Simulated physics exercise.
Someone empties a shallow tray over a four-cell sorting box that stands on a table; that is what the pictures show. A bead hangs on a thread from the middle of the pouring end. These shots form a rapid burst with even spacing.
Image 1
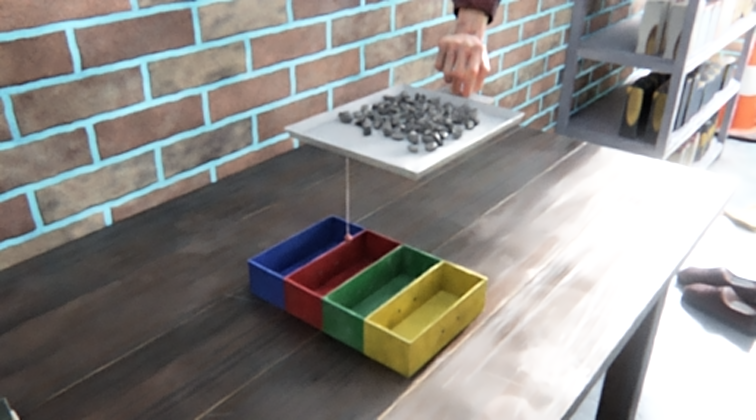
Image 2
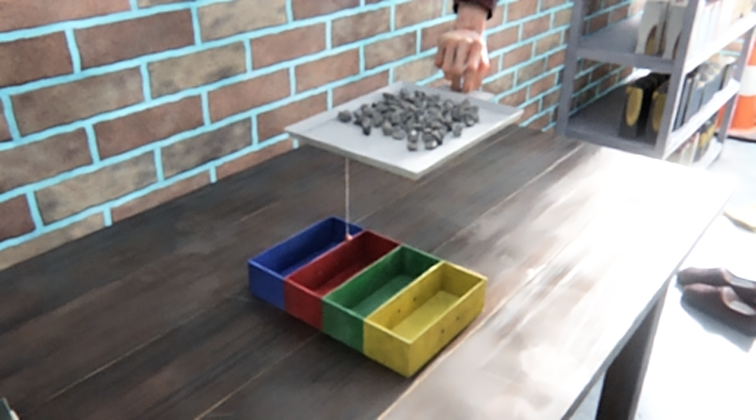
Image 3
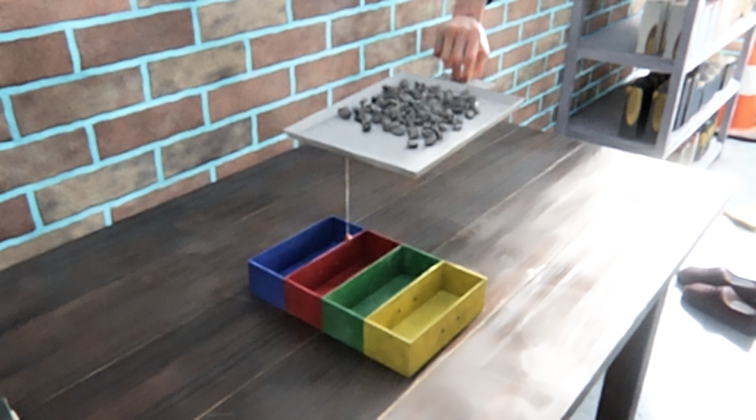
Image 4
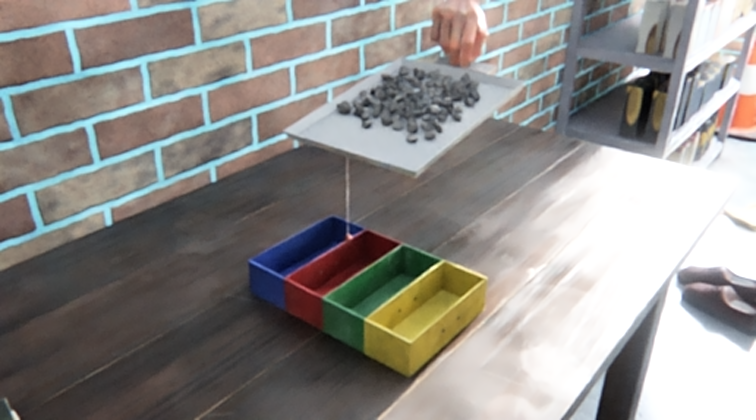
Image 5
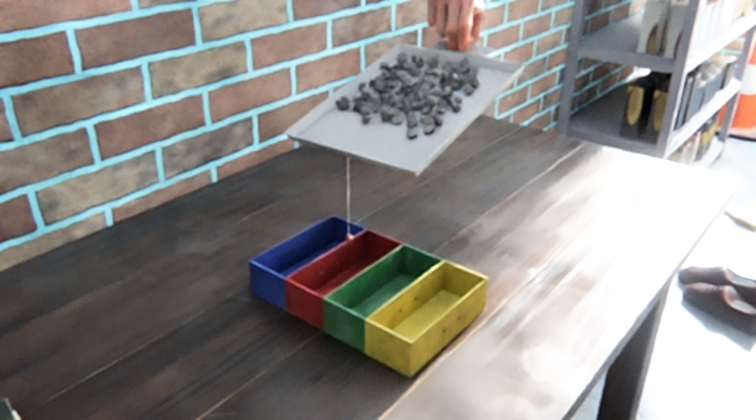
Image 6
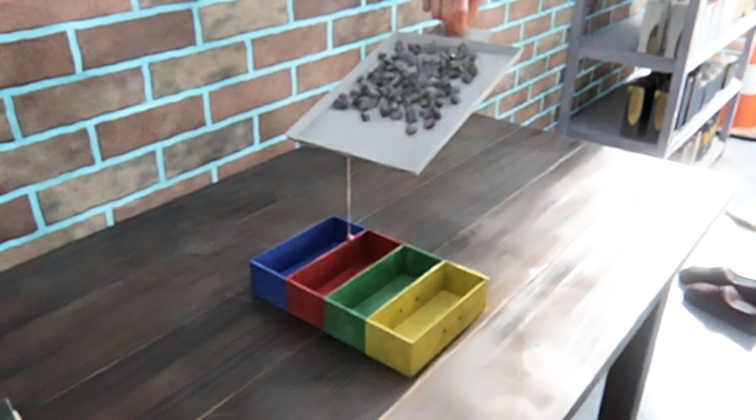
At the start, a hand holds a shallow tray of grey gravel nearly level above a box with blue, red, green and yellow cells. The hand then raises the far end steadily, and the tray slopes toward its near edge, left corner lowest, while the gravel stays bunched on it.
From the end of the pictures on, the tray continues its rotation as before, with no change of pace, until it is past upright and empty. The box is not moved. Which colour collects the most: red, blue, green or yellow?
Blue.
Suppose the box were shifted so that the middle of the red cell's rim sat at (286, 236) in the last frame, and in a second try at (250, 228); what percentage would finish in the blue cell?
Close to 10 in a hundred, then close to 0 in a hundred.
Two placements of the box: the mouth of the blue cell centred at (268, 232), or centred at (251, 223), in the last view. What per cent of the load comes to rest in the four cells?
The first comes to 100 percent and the second to 90 percent.
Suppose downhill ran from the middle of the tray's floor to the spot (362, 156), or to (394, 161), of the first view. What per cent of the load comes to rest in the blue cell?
First some 20, then 0 per cent.
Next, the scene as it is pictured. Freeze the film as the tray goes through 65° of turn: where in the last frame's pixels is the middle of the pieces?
In the last view, the load is centred near (323, 143).
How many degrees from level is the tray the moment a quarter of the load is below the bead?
Near 75 degrees.
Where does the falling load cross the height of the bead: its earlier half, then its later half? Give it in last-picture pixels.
Initially about (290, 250); subsequently about (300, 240).
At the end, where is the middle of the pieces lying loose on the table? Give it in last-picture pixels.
Somewhere about (214, 278), I'd say.
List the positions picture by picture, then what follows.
The first frame shows corners of the pouring end (291, 128) and (416, 169), level; middle of the load (418, 117), bits of gravel; bead on its thread (348, 239); blue cell (267, 282); red cell (304, 301); green cell (343, 322); yellow cell (387, 345).
The second frame shows corners of the pouring end (290, 128) and (416, 169), level; middle of the load (417, 116).
The third frame shows corners of the pouring end (290, 129) and (415, 169), tipped barely, lowest at the left corner; middle of the load (409, 110).
The fourth frame shows corners of the pouring end (289, 130) and (415, 168), tipped a little, lowest at the left corner; middle of the load (408, 101).
The fifth frame shows corners of the pouring end (290, 131) and (414, 167), tipped clearly, lowest at the left corner; middle of the load (407, 92).
The sixth frame shows corners of the pouring end (290, 133) and (414, 167), tipped clearly, lowest at the left corner; middle of the load (405, 84); blue cell (269, 282); red cell (305, 301); green cell (345, 322); yellow cell (389, 345).
Just after the last frame, tray tipped steeply; the larger part on the tray; roughly a quarter falling or outside the box.
A moment on, tray tipped past a quarter turn; just a few on the tray; roughly a third in the blue cell; about a tenth in the red cell; about a tenth in the green cell; roughly a third falling or outside the box.
Further on, tray tipped past a quarter turn; roughly a third in the blue cell; roughly a quarter in the red cell; about a tenth in the green cell; roughly a third falling or outside the box.
When it is over, tray tipped past a quarter turn; roughly a third in the blue cell; roughly a quarter in the red cell; about a tenth in the green cell; not one in the yellow cell; roughly a third outside the box.
